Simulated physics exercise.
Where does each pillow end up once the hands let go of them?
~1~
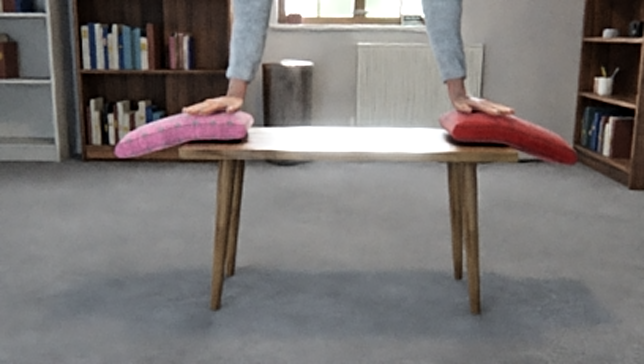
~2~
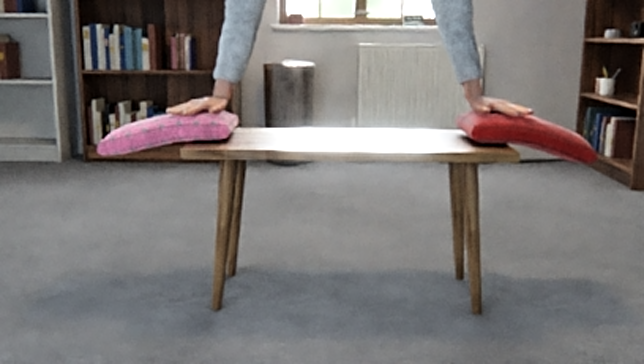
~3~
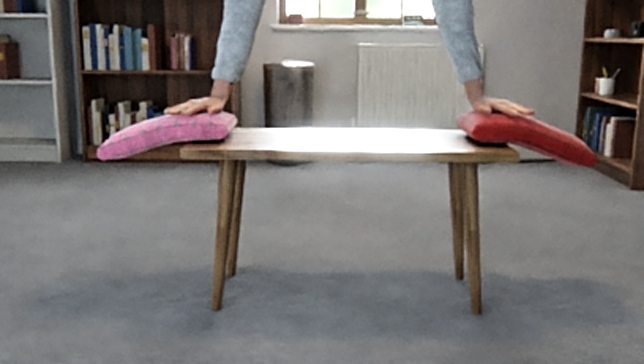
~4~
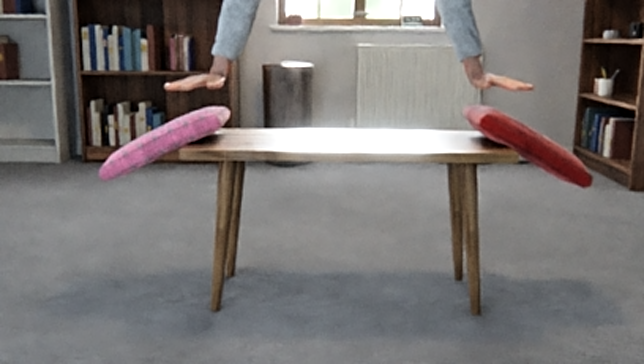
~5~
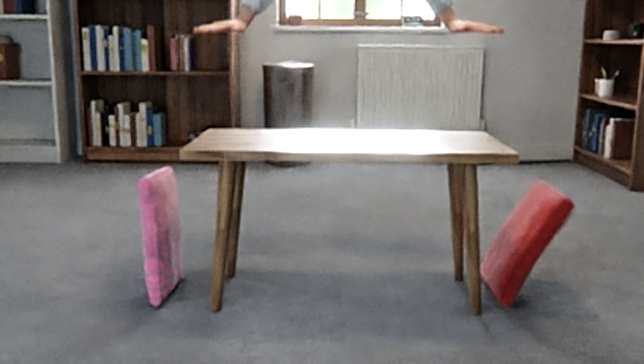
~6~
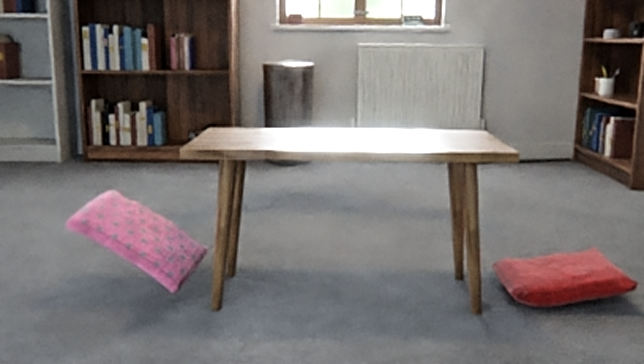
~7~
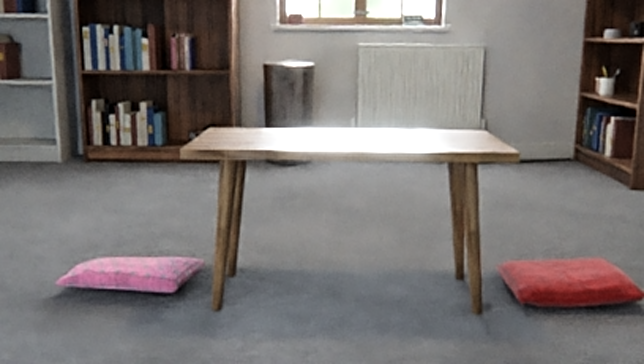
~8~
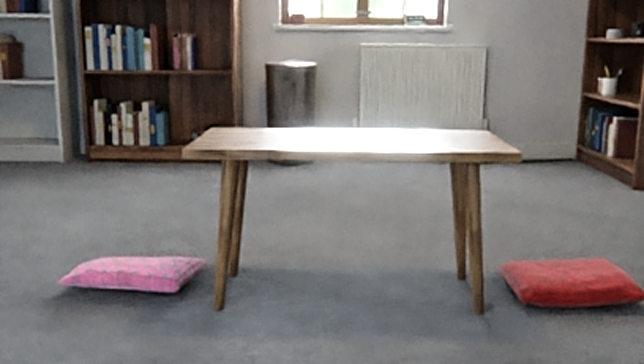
The pink pillow slumps off the left end of the bench and the red pillow tips over and falls off the right end, so both finish on the floor on either side of it.
